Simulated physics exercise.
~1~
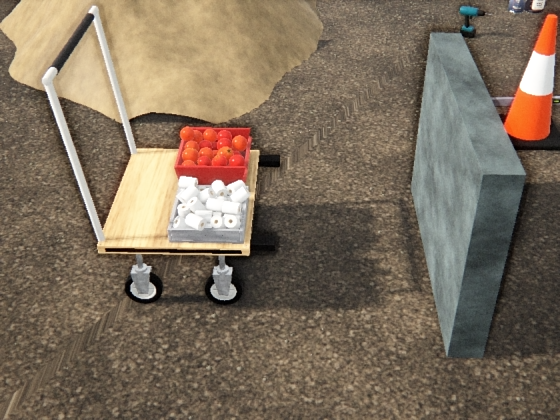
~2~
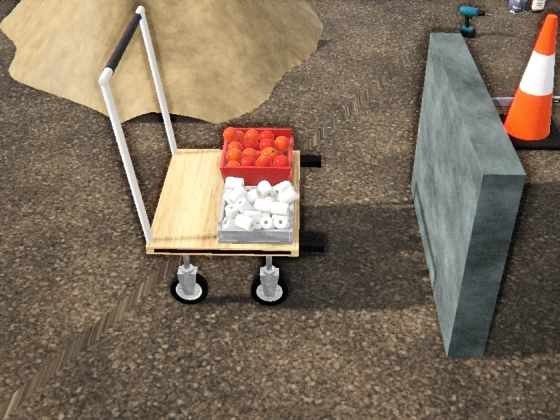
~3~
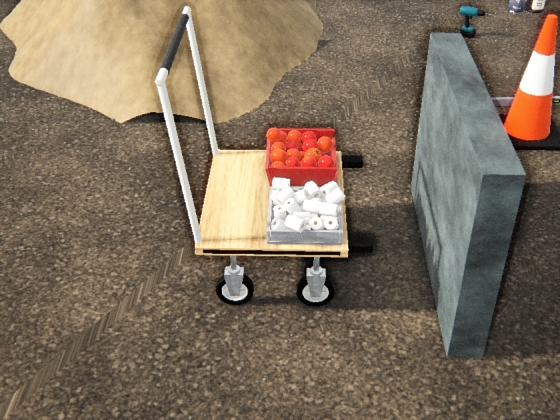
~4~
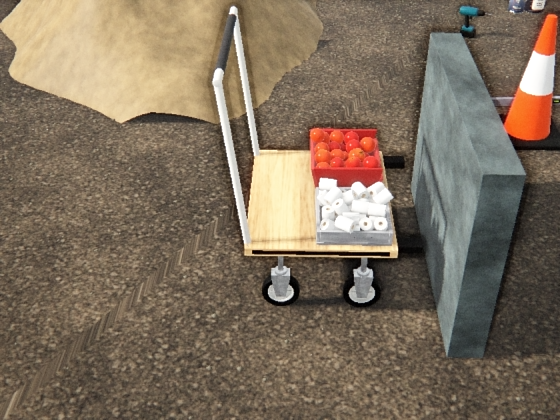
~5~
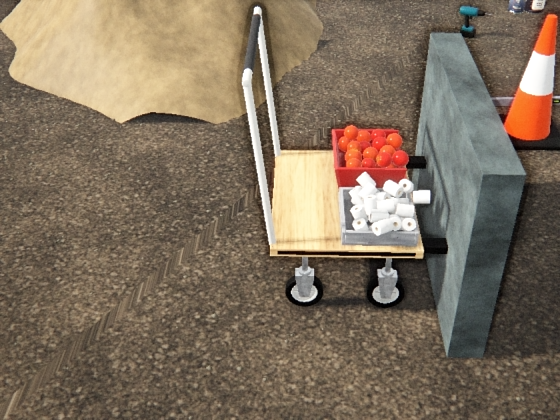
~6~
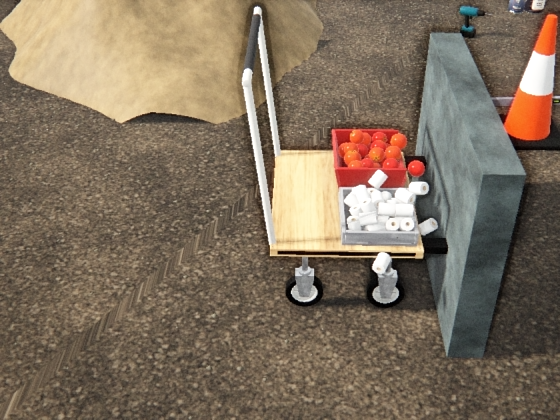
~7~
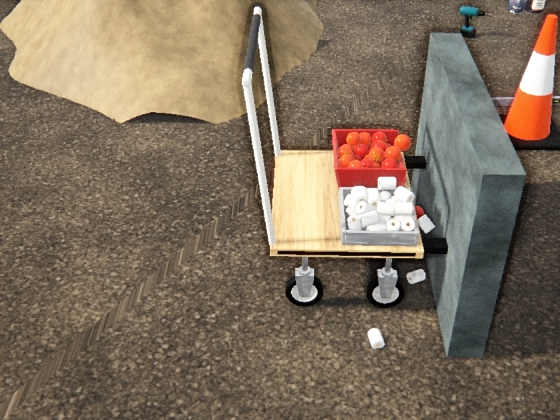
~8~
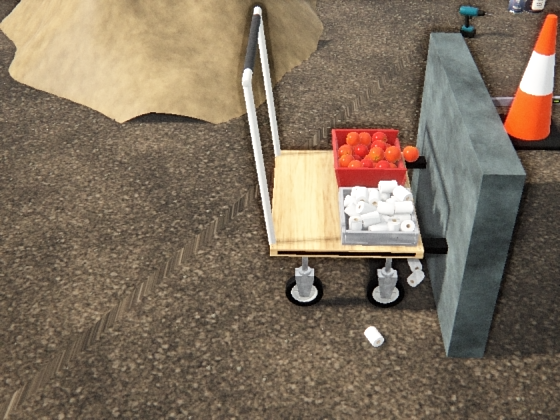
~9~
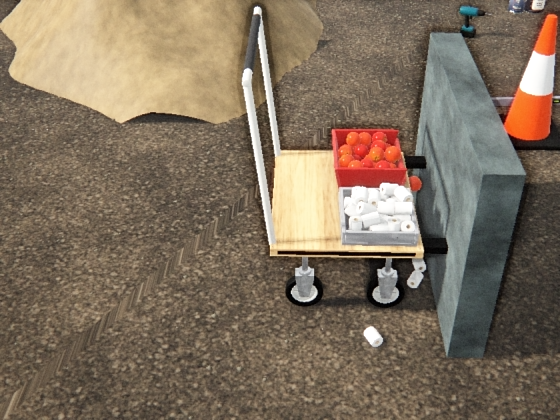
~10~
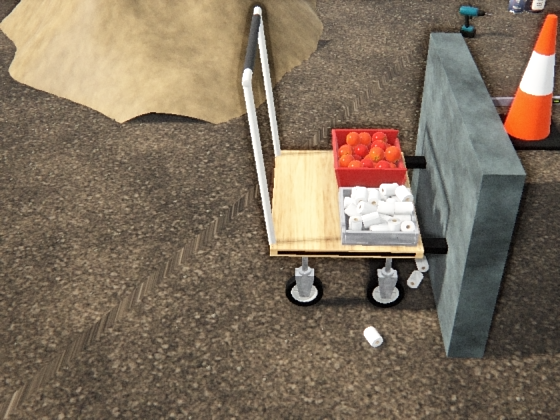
A flat wooden trolley with a white handle rolls right across dark paving toward a grey wall, carrying a red crate of round red tomatoes and a grey crate of white paper rolls. Its black buffers meet the wall and it stops short, upright, while the loose goods lurch forward. Several rolls and a tomato or two spill over the crates' right-hand ends and drop into the gap. One roll lands in the open in front of the trolley, and others settle near the front wheel. The trolley stays against the wall, with most of its load still in both crates.
